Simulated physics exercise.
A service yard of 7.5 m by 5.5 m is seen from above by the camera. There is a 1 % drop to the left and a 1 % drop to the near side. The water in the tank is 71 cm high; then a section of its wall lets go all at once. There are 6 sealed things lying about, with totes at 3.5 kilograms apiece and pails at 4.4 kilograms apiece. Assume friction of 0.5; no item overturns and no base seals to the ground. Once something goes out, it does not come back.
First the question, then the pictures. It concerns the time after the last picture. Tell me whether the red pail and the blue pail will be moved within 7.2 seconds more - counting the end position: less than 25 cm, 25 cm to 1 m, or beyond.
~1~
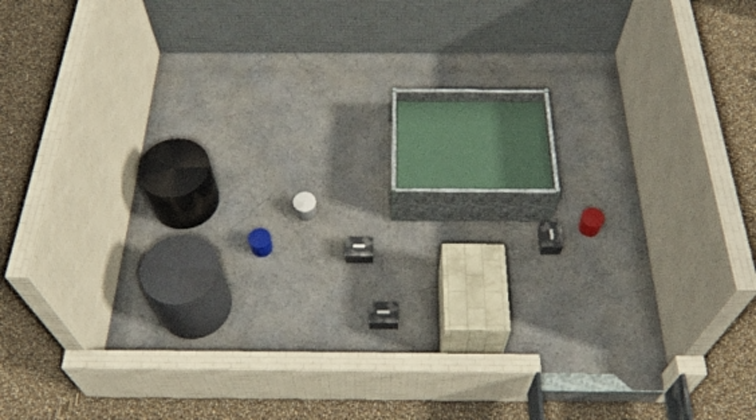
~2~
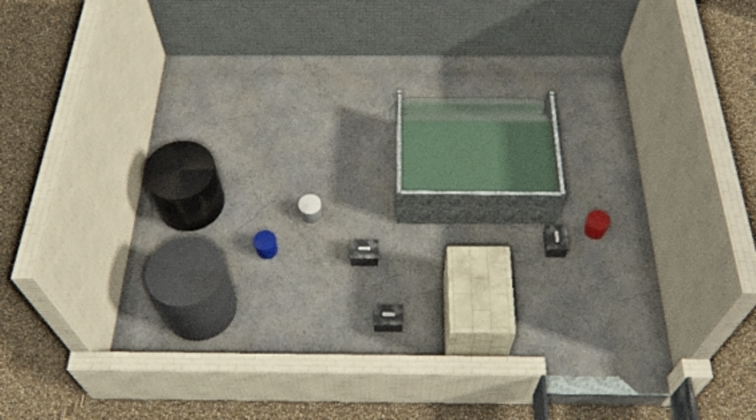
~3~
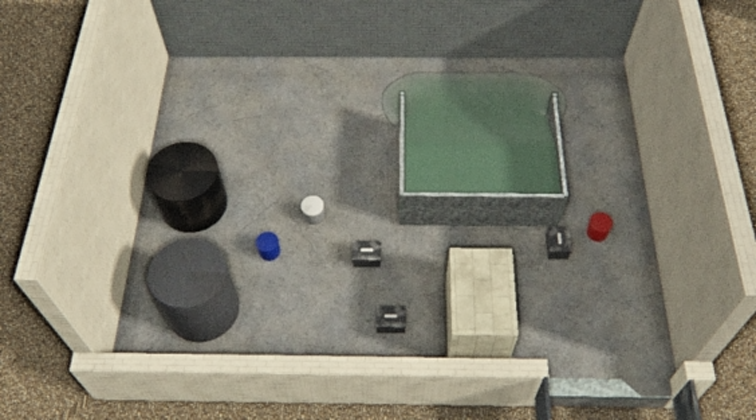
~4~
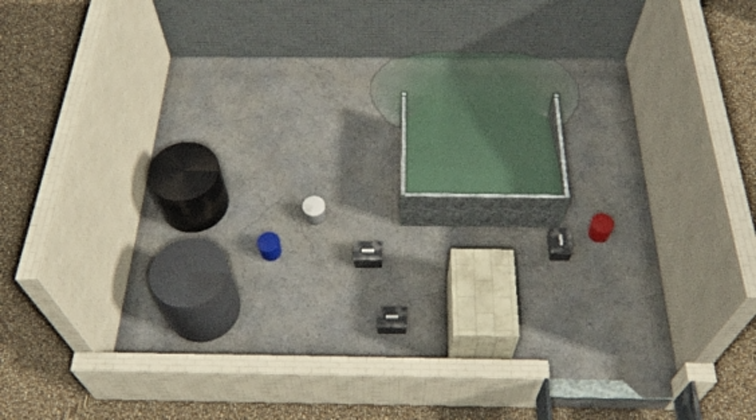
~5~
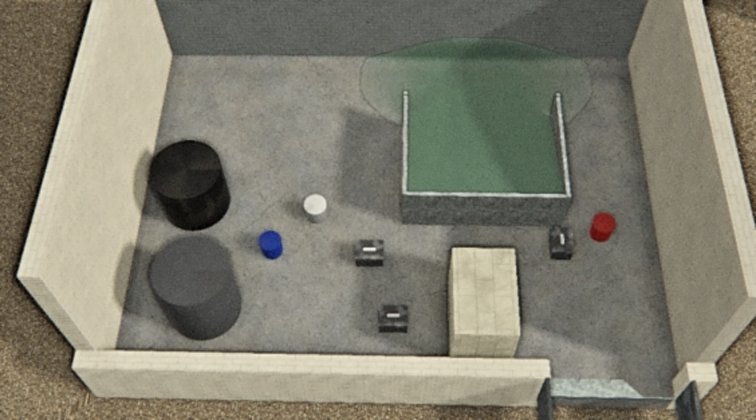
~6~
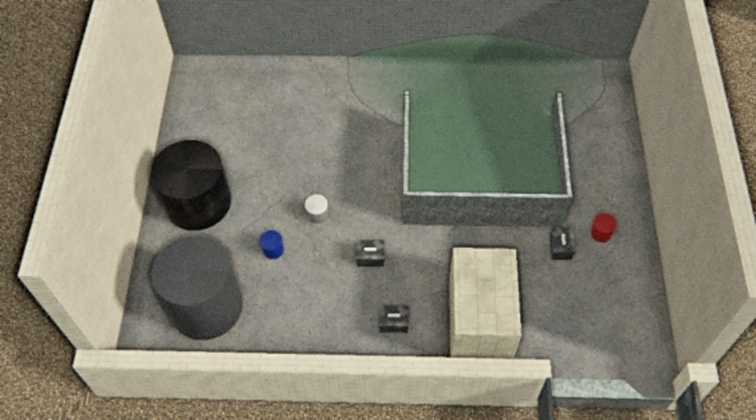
Result: The red pail is swept a long way. The blue pail is pushed a modest way.
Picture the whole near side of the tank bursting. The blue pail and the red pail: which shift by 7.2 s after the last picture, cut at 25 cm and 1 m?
Then the blue pail goes a great distance and the red pail remains roughly in place.
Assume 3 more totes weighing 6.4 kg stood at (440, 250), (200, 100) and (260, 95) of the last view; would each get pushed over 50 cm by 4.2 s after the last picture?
In the order listed: Behind the line; across the line; across the line.
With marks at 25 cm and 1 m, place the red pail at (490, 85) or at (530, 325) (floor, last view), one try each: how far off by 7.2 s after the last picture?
Outcomes in order: It is taken a long way; it is shifted a bit.
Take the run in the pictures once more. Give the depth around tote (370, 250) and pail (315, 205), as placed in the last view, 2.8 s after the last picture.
0 and 1 cm.
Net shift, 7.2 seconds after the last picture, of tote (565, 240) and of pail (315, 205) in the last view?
The first ends 80 cm from its start, the second 100 cm.
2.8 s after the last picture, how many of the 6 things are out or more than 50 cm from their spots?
Answer: 2.
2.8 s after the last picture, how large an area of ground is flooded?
Somewhere about 29 m2, give or take.
Then, 0.9 s after the last picture the red pail is near (606, 223), 0.0 m from its start, aground; the blue pail is near (271, 240), 0.0 m from its start, aground; 0 of 6 are out; 0 afloat.
Then, 2.8 s after the last picture the red pail is near (562, 352), 2.1 m from its start, aground; the blue pail is near (271, 240), 0.0 m from its start, aground; 0 of 6 are out; 0 afloat.
Then, 4.8 s after the last picture the red pail has gone out; the blue pail is near (272, 248), 0.1 m from its start, aground; 1 of 6 are out; 0 afloat.
Then, 7.2 s after the last picture the red pail has gone out; the blue pail is near (270, 274), 0.5 m from its start, aground; 1 of 6 are out; 1 afloat.
